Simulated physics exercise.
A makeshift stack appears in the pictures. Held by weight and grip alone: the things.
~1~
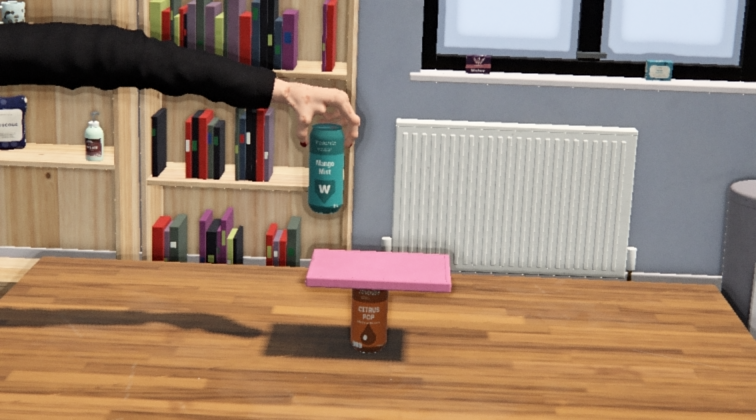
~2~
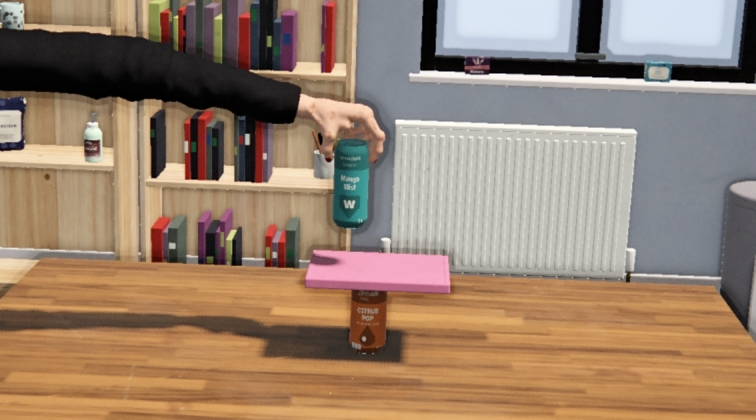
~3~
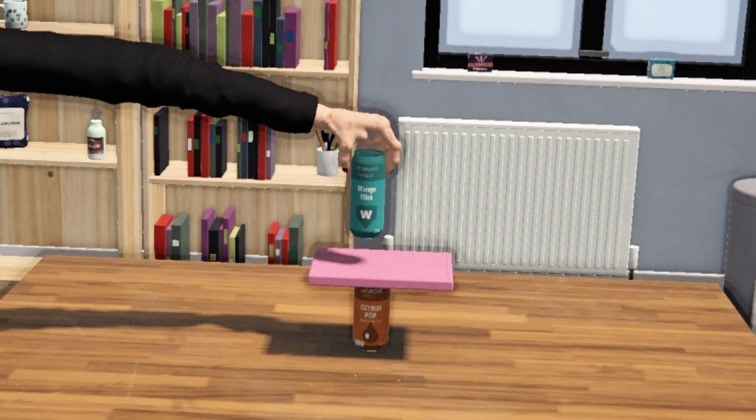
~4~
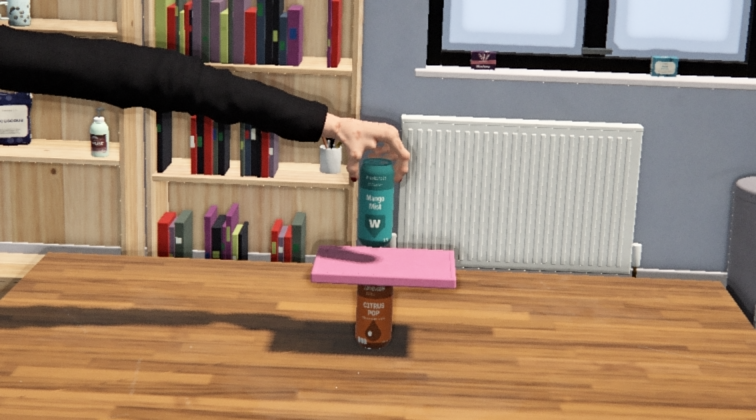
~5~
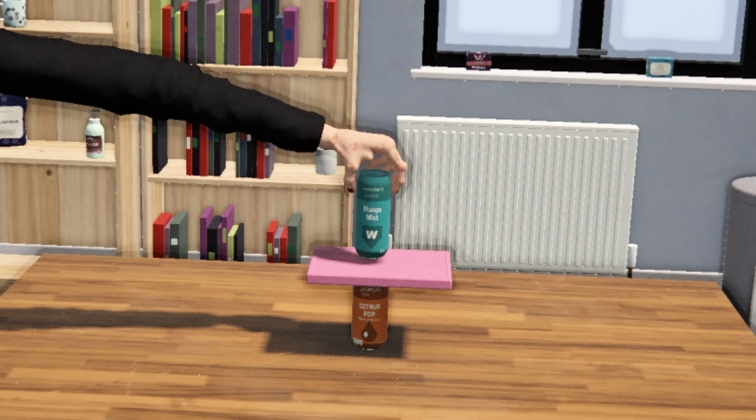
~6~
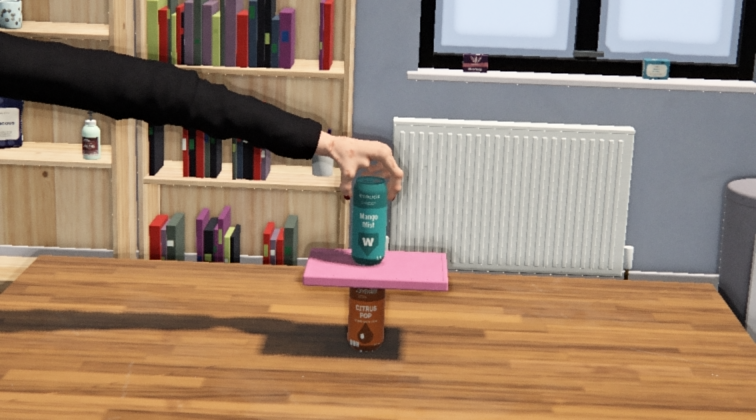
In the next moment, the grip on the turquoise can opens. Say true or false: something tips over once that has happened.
False - nothing tips over.
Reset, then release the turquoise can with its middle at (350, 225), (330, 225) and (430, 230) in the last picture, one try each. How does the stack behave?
First time it stays put, second time it stays put, third time it falls over.
Then, 0.50 s after the last picture, nothing has stirred.
Then, 1.30 s after the last picture, turquoise can resting near (369, 222).
At rest, all 3 in place. Seen from the same camera at the end, turquoise can near (369, 222). The stack stays up.
